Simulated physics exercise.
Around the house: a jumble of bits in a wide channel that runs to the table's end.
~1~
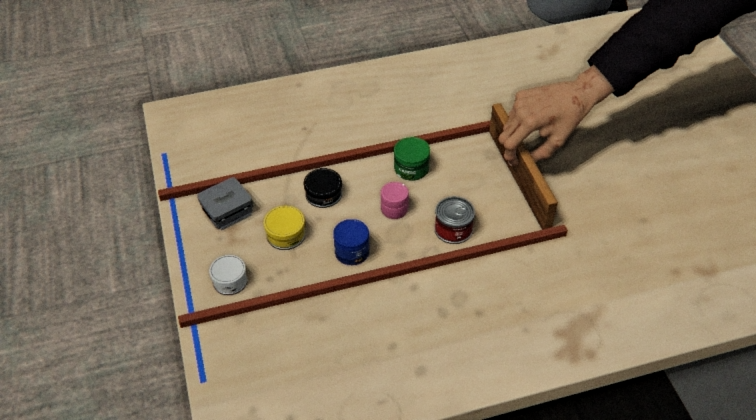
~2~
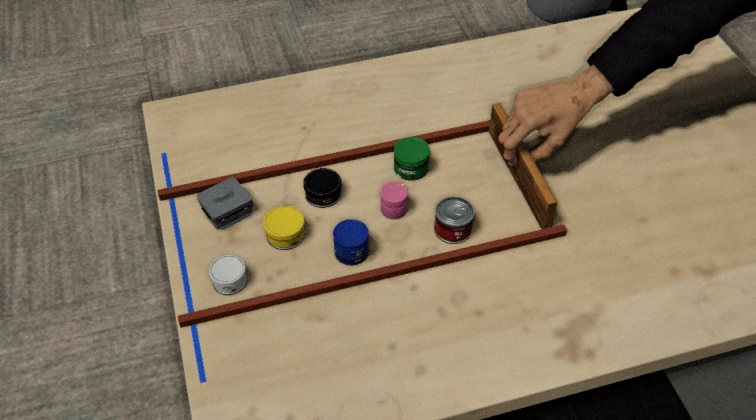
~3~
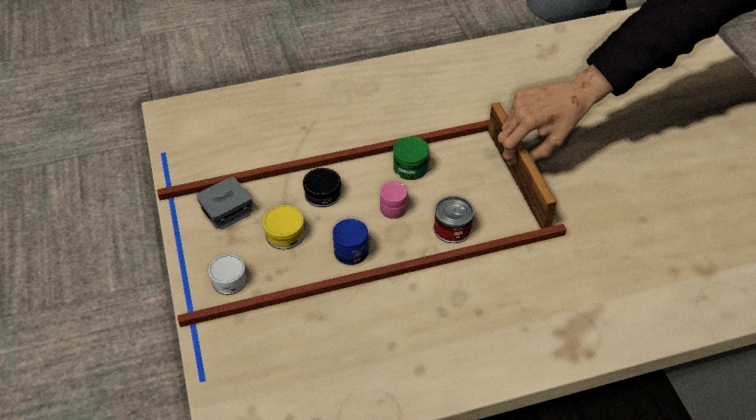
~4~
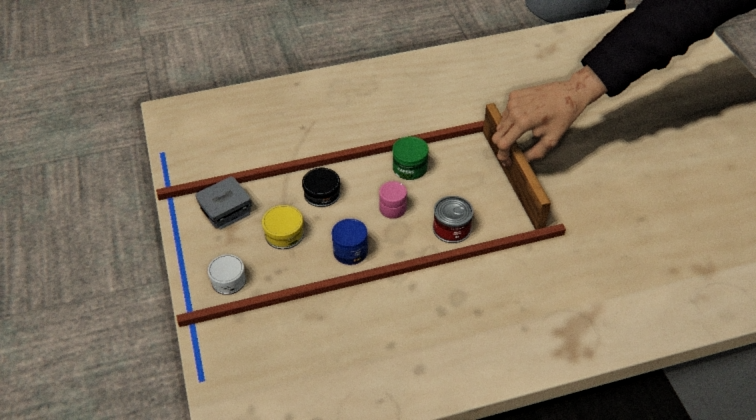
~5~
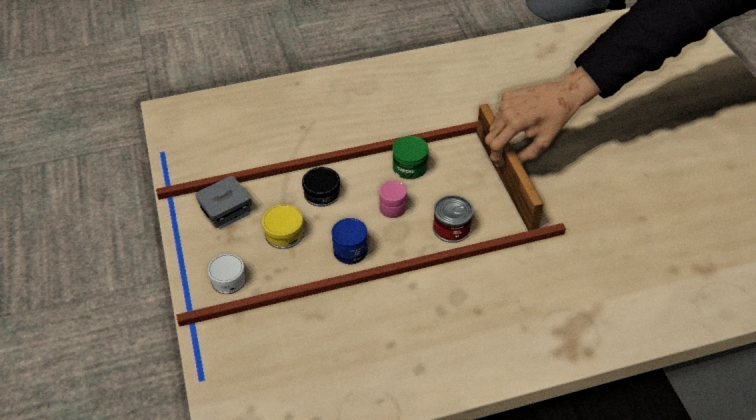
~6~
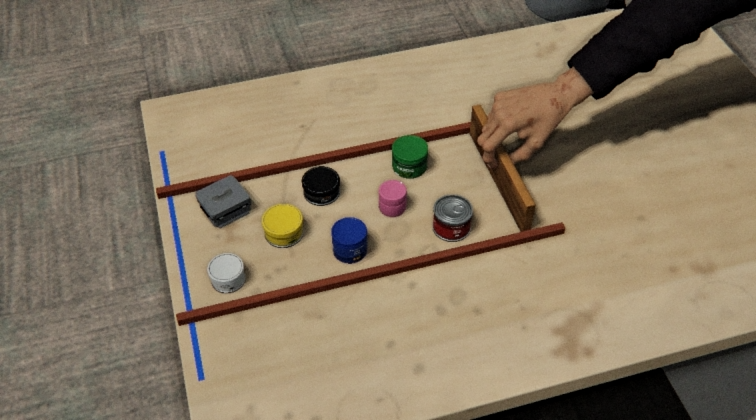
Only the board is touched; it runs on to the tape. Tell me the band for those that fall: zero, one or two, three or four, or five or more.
The number that fall off is five or more.
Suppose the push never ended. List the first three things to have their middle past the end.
Earliest first: The white pot, then the grey case, then the blue tub.
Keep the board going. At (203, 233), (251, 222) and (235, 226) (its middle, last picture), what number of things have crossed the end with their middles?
Place by place, 4, 1 and 1.
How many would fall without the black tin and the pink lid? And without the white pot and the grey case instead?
It would be 6 and 5.
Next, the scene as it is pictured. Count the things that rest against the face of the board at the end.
1 of them.
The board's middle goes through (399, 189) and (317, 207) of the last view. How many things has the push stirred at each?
3 and 7.
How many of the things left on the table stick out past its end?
1 of them.
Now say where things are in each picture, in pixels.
White pot (229, 275); grey case (226, 205); yellow tin (285, 228); board (521, 165); tape (181, 255), in the first frame.
Grey case (226, 205); green tub (412, 159), in the second frame.
Yellow tin (284, 227); blue tub (351, 242), in the third frame.
White pot (227, 275); board (514, 165), in the fourth frame.
Grey case (224, 204); pink lid (393, 200), in the fifth frame.
White pot (227, 273); grey case (224, 203); yellow tin (283, 226); board (500, 167); tape (179, 253), in the sixth frame.
Early on, none off yet; white pot at rest near (227, 273); grey case at rest near (224, 203); yellow tin at rest near (283, 226).
A while later, none off yet; white pot travelled about its own width near (205, 280); grey case travelled about its own width near (192, 209); yellow tin travelled about its own width near (243, 242).
Finally, the number that fall off is five or more; lost, red pot, green tub, blue tub, black tin, yellow tin, grey case and white pot.
